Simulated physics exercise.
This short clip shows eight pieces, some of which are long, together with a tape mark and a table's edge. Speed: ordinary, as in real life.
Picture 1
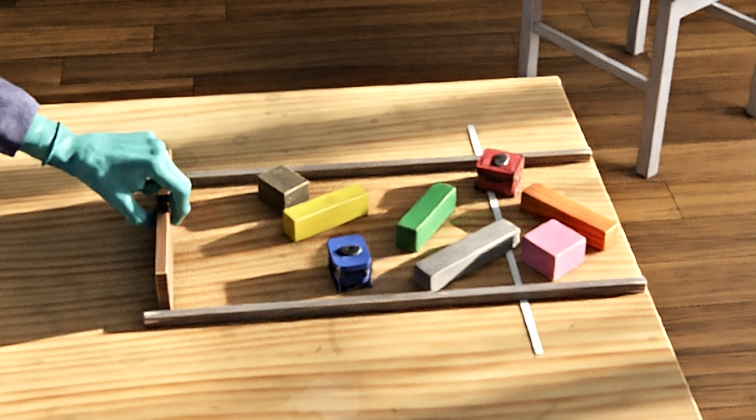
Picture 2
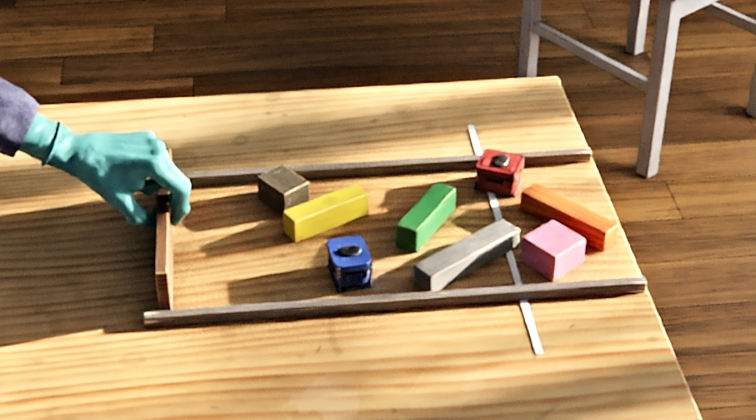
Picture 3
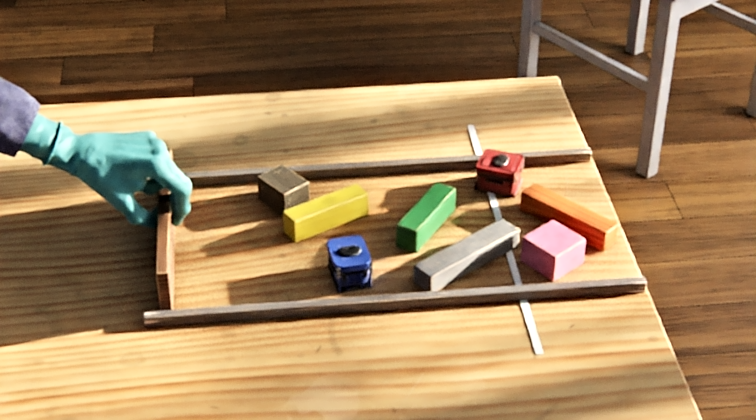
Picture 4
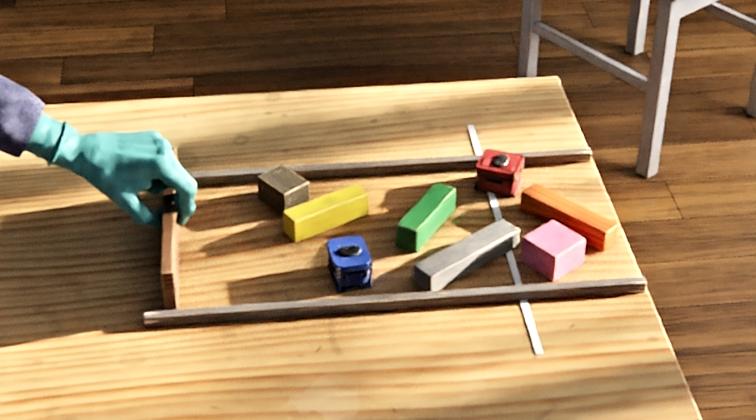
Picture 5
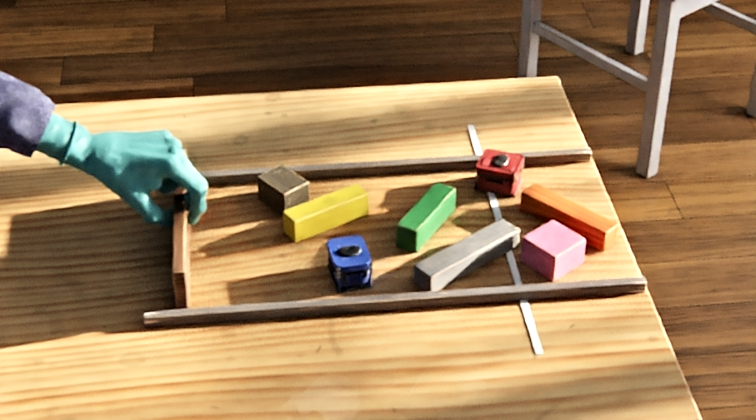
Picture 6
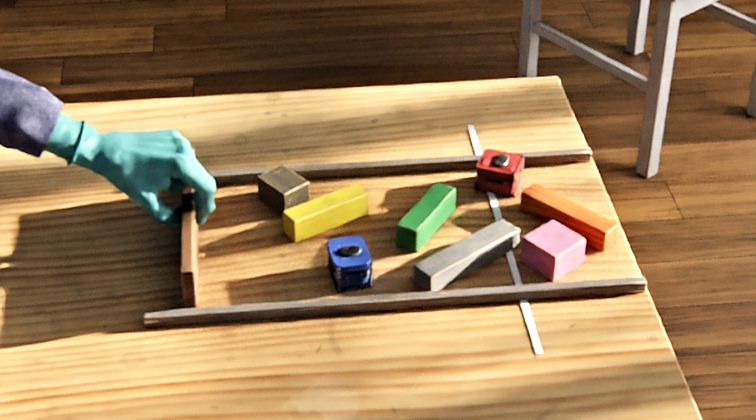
On a wooden table, a gloved hand slides a board slightly right toward scattered blocks.
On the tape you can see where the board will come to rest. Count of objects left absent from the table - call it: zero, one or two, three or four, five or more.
My call is zero.
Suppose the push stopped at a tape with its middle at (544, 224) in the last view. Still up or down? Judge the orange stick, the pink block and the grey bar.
The orange stick is gone. The pink block is gone. The grey bar is still there.
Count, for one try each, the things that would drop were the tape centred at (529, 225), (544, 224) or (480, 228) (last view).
Tallies in the order given: 1, 2, 0.
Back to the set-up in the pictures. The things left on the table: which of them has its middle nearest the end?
Orange stick.
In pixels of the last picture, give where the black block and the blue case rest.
The black block at (506, 178), the blue case at (531, 253).
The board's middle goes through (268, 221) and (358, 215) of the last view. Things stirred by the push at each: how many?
Moved so far: 1, later 3.
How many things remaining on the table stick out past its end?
That'd be 1.
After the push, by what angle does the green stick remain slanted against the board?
I'd estimate about 35 degrees.
A little later, none off yet; orange stick at rest near (568, 216); pink block at rest near (553, 250); red case at rest near (499, 173).
When it is over, the number that fall off is zero.
